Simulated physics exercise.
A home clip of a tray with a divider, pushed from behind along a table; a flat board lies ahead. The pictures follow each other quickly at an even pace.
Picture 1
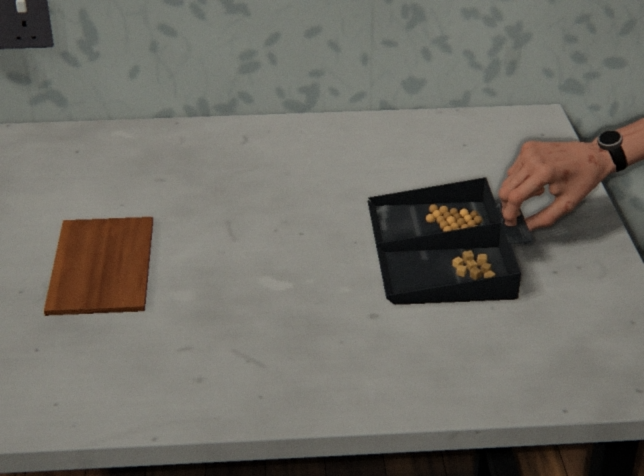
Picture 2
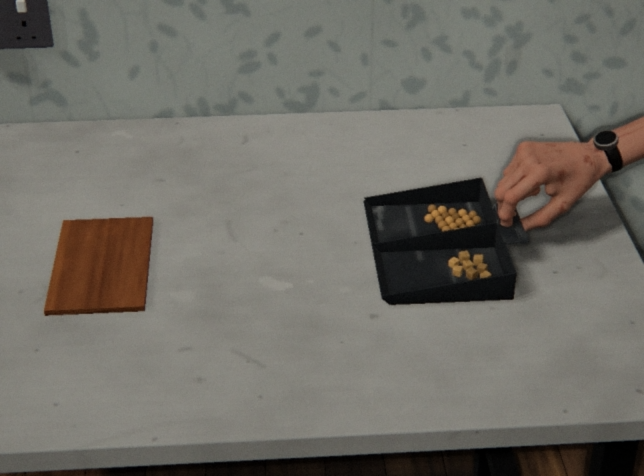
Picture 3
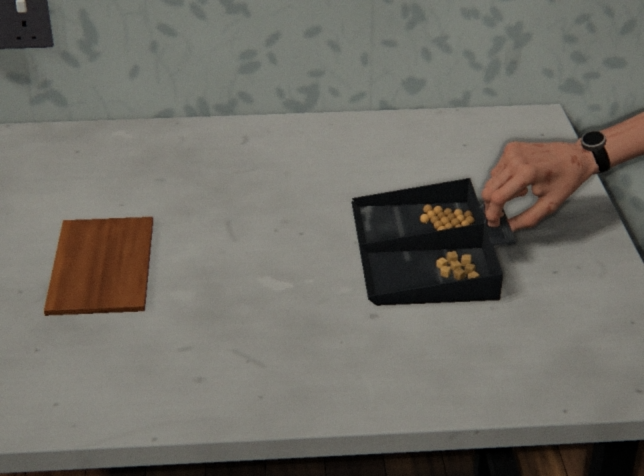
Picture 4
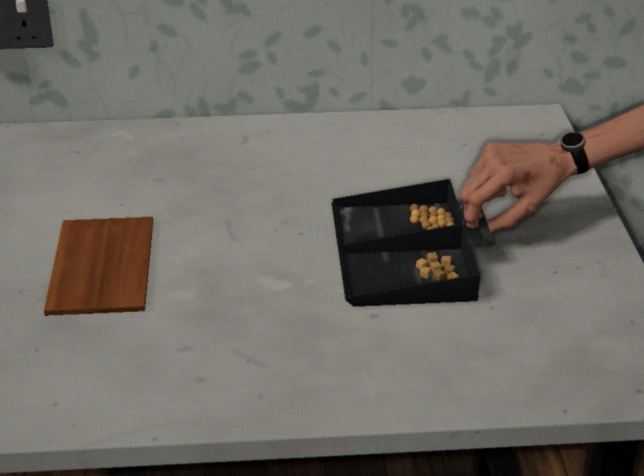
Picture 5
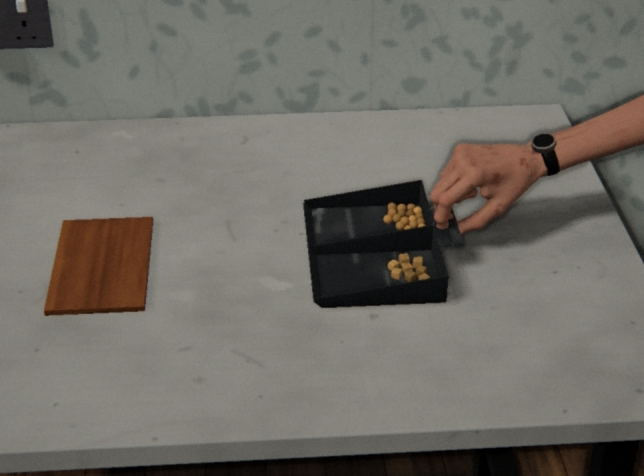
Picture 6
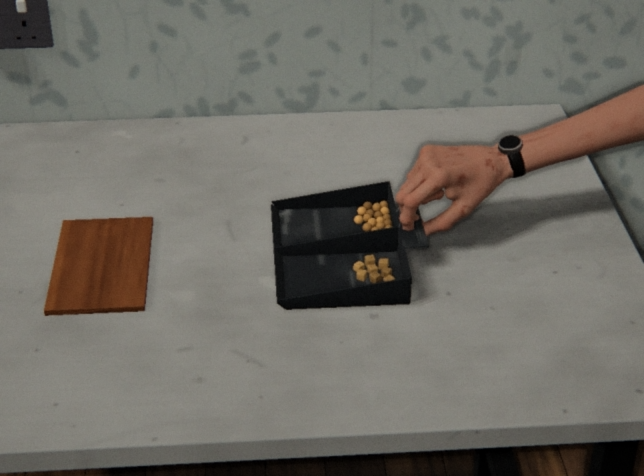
At first, a hand grips the right side of a dark divided tray holding small wooden beads and cubes, with a flat brown board lying to the left on a pale table. The hand then pushes the tray leftward, slowly and then faster, narrowing the gap to the unmoving board.
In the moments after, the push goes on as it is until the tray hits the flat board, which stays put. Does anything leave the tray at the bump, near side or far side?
Near batch: It stays in the tray. Far batch: It sends some over the front rim.
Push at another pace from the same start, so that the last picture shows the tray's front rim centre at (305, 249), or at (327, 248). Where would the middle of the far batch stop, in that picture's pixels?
At about (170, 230), and at (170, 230).
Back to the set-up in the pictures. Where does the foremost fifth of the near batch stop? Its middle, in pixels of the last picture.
Roughly at (163, 275).
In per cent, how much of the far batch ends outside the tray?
Near 30 %.
Then, 0.10 s on from there, tray still sliding, front rim near (213, 253); near batch all inside; far batch all inside.
Then, 0.30 s on from there, tray stopped at the flat board; near batch all inside, moved towards the front rim; far batch all inside, moved towards the front rim.
Then, 0.51 s on from there, tray stopped at the flat board; near batch all inside, moved towards the front rim; far batch near a quarter out of the tray.
In the end, tray stopped at the flat board; near batch all inside, moved towards the front rim; far batch near a third out of the tray.
